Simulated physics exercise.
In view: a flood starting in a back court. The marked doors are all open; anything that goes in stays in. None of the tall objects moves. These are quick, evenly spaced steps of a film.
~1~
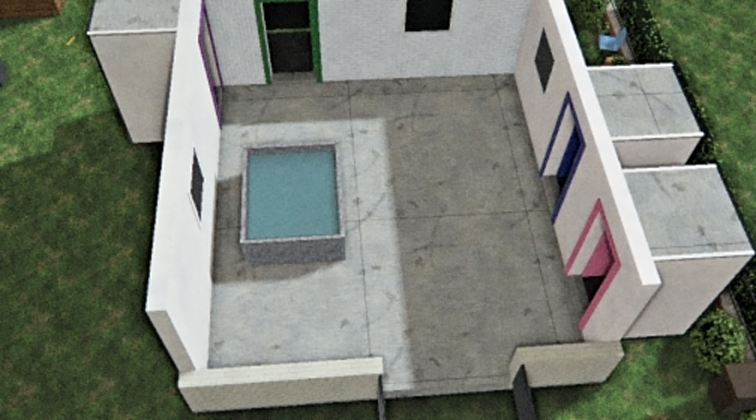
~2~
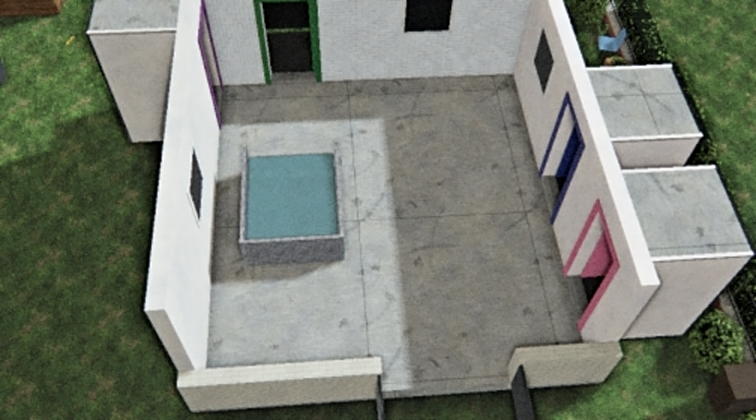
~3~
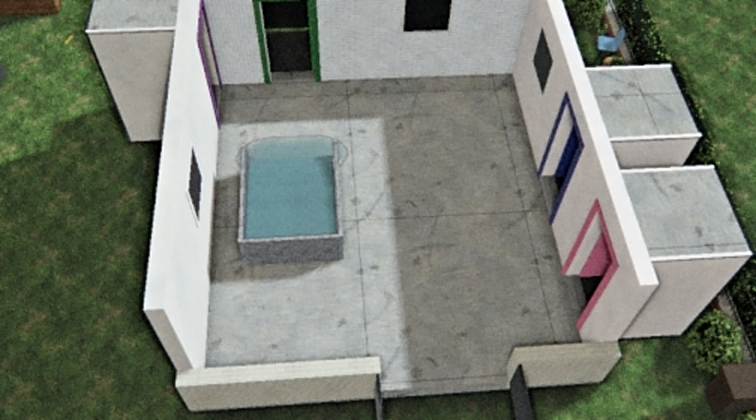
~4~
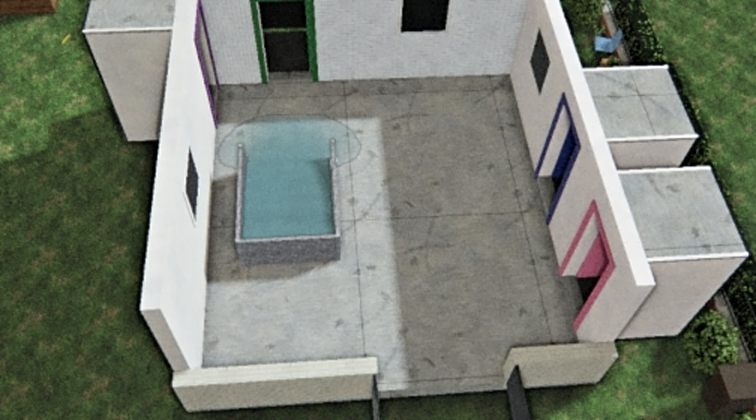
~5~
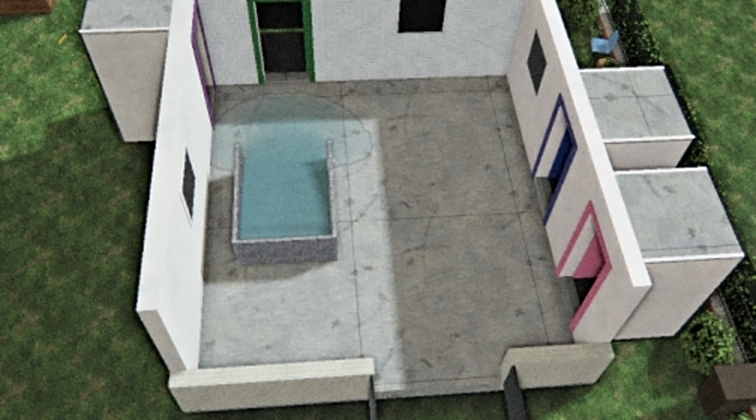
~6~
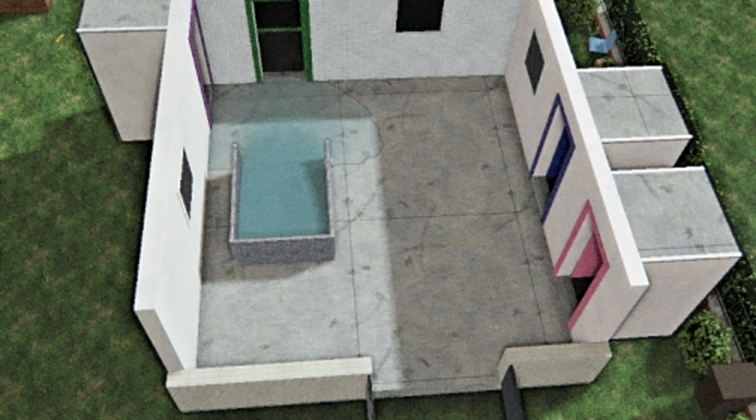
Water pouring from the far side of a raised stone tank, spreading in a shallow sheet across the grey paved courtyard floor.
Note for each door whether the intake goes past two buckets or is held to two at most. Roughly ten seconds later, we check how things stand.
My prediction: Green door: More than two buckets, pink door: No more than two buckets, blue door: No more than two buckets, purple door: More than two buckets.
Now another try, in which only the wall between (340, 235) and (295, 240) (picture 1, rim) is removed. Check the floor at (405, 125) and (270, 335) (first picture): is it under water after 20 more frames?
Still dry, Soaked.
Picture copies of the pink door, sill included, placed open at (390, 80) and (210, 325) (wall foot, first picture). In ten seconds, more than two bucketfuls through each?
Result, in order - first ends up higher; second ends up lower.
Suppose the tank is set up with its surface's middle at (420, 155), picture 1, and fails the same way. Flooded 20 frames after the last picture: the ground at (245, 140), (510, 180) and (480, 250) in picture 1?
Soaked, soaked, soaked.
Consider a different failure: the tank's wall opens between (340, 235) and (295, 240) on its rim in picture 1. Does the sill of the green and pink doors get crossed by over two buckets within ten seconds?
So here's how it goes: Green stays within bounds, while pink runs over.
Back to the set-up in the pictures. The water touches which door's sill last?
It's the pink-painted one.
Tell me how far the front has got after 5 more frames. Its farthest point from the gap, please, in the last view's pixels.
My guess would be about (402, 84).
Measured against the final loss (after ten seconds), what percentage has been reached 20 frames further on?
Close to 75 %.
A moment on, water covers 20 % of the floor; the green door far over two buckets in, the pink door not reached, the blue door not reached, the purple door wet at the sill, nothing in.
Next, water covers 25 % of the floor; the green door far over two buckets in, the pink door not reached, the blue door not reached, the purple door over two buckets in.
Then, water covers 35 % of the floor; the green door far over two buckets in, the pink door not reached, the blue door not reached, the purple door over two buckets in.
Later, water covers 65 % of the floor; the green door far over two buckets in, the pink door wet at the sill, nothing in, the blue door wet at the sill, nothing in, the purple door over two buckets in.
In the end, water covers 85 % of the floor; the green door far over two buckets in, the pink door under two buckets in, the blue door wet at the sill, nothing in, the purple door over two buckets in.
